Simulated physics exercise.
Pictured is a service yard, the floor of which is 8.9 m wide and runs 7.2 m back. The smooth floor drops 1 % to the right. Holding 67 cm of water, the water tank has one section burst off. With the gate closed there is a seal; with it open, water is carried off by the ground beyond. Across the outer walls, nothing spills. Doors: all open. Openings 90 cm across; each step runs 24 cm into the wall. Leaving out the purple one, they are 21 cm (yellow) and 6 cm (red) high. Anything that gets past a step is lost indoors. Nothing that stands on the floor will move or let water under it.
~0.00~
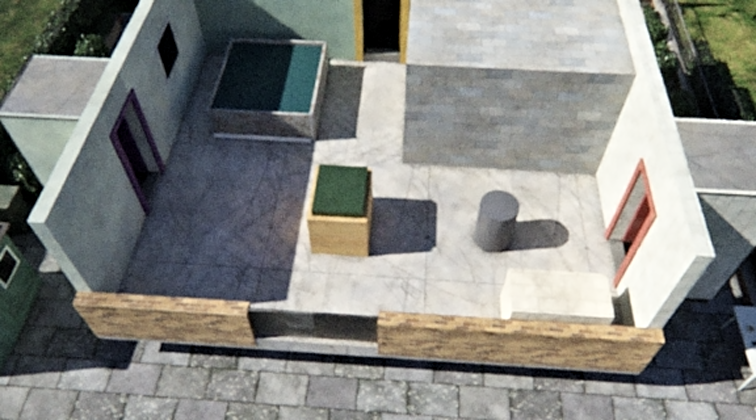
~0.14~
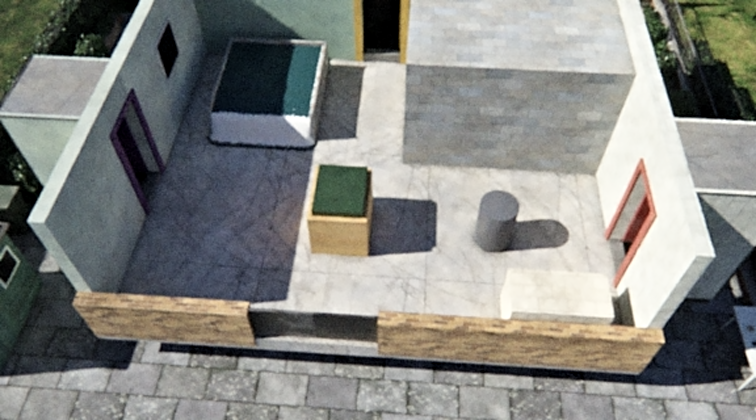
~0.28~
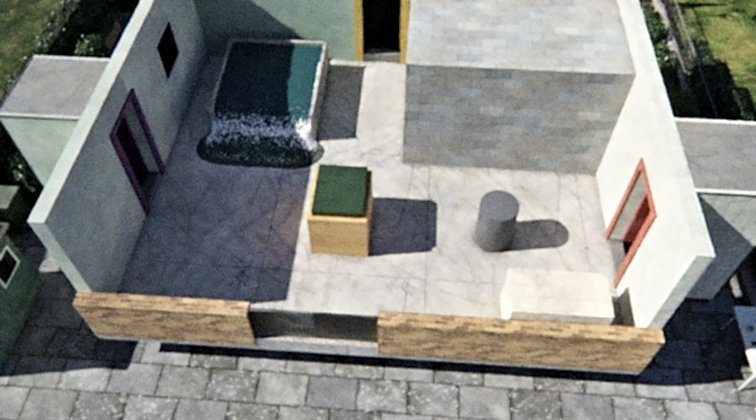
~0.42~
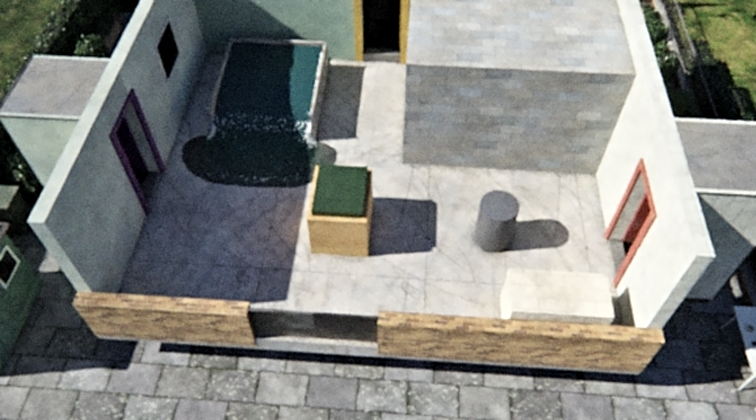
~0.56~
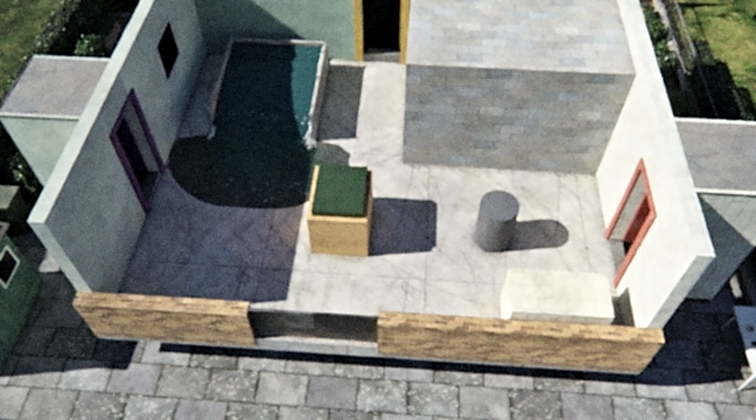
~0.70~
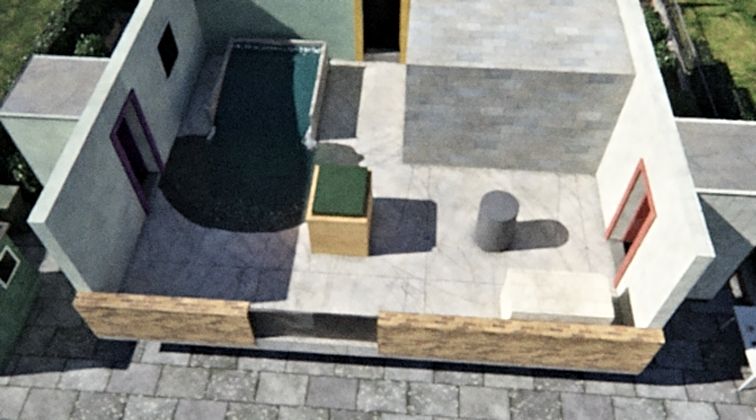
Dark water pouring from the front of a rectangular tank and spreading across a pale walled yard floor toward the viewer.
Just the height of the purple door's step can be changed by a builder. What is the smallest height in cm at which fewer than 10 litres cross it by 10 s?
About 12 cm.
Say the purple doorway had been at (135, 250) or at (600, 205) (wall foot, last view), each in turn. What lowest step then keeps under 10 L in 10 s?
Minimums: Roughly 20 cm and 12.0 cm.
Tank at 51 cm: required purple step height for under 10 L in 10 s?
It would take a step of about 8.5 cm.
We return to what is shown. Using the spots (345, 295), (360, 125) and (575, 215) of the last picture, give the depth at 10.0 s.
Depths in order: 5 / 2 / 12 cm.
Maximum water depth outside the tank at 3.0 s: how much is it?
I'd put it near 36 cm.
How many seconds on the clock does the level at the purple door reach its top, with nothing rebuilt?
The depth peaks at about 5.0 seconds.
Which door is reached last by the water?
The yellow door.
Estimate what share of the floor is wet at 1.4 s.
I'd estimate about 35 percent.
After 1.4 s water covers 35 % of the floor, deepest (30 cm) near (276, 143); 13 cm at the purple door, 0 litres in over its 9 cm step.
After 3.0 s water covers 55 % of the floor, deepest (36 cm) near (120, 316); 12 cm at the purple door, 17 litres in over its 9 cm step.
After 10.0 s water covers 95 % of the floor, deepest (15 cm) near (610, 270); 5 cm at the purple door, 37 litres in over its 9 cm step.
At the purple door as built, the water arrived by 0.8 s and peaked near 14 cm at 5.2 s.
Run again over the same 10 s with other heights there, 22 litres in over 10.5 cm, 2 litres over 14 cm. The limit of 10 litres is kept from about 12 cm up.
